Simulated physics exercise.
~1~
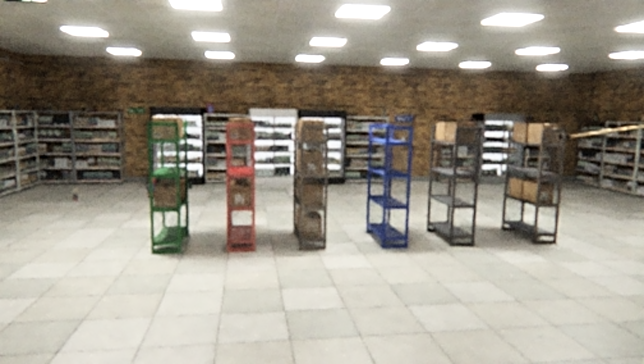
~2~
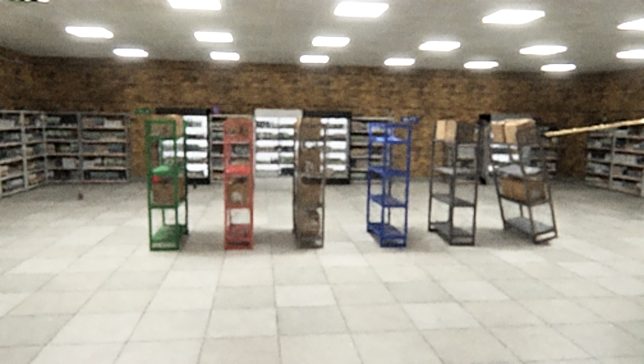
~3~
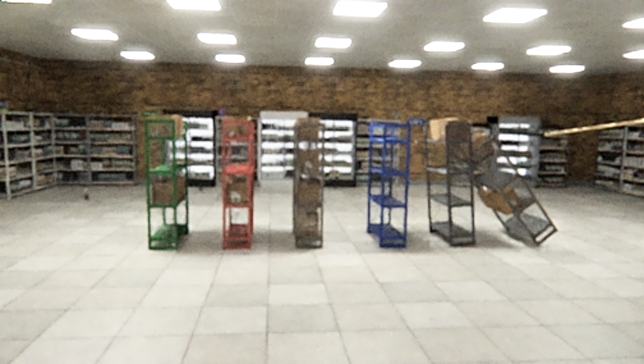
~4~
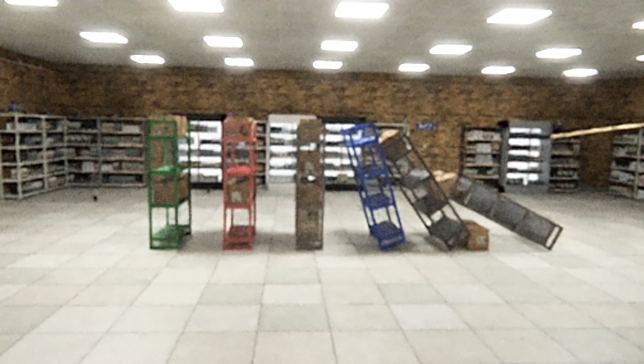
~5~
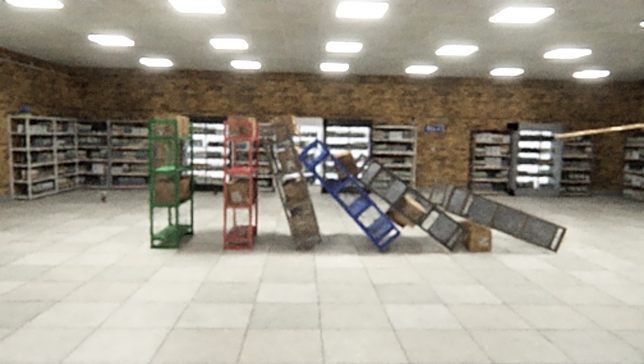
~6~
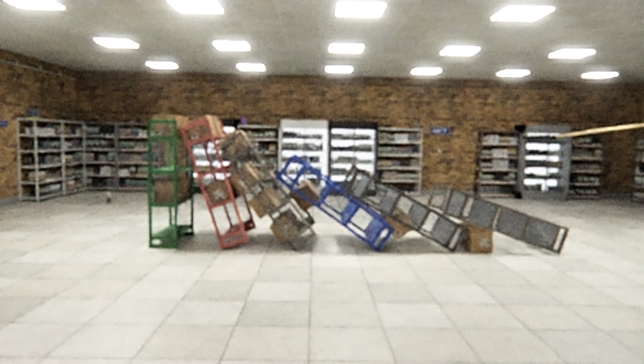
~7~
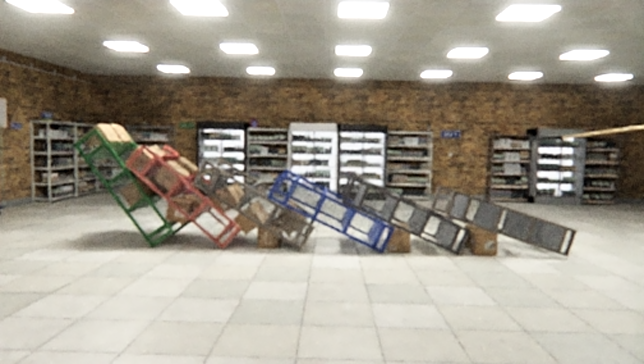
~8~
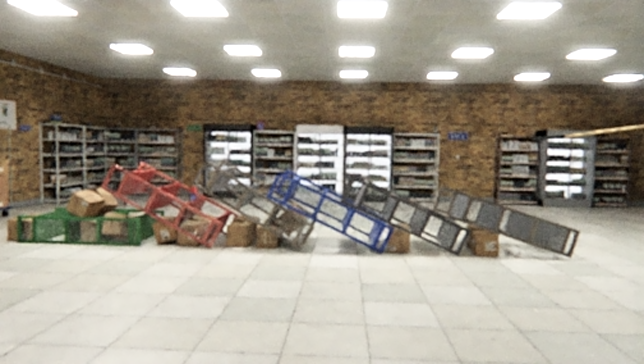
Six open shelf units toppling leftward one after another from a pole's push, spilling cartons, the red leaning and the green flat.
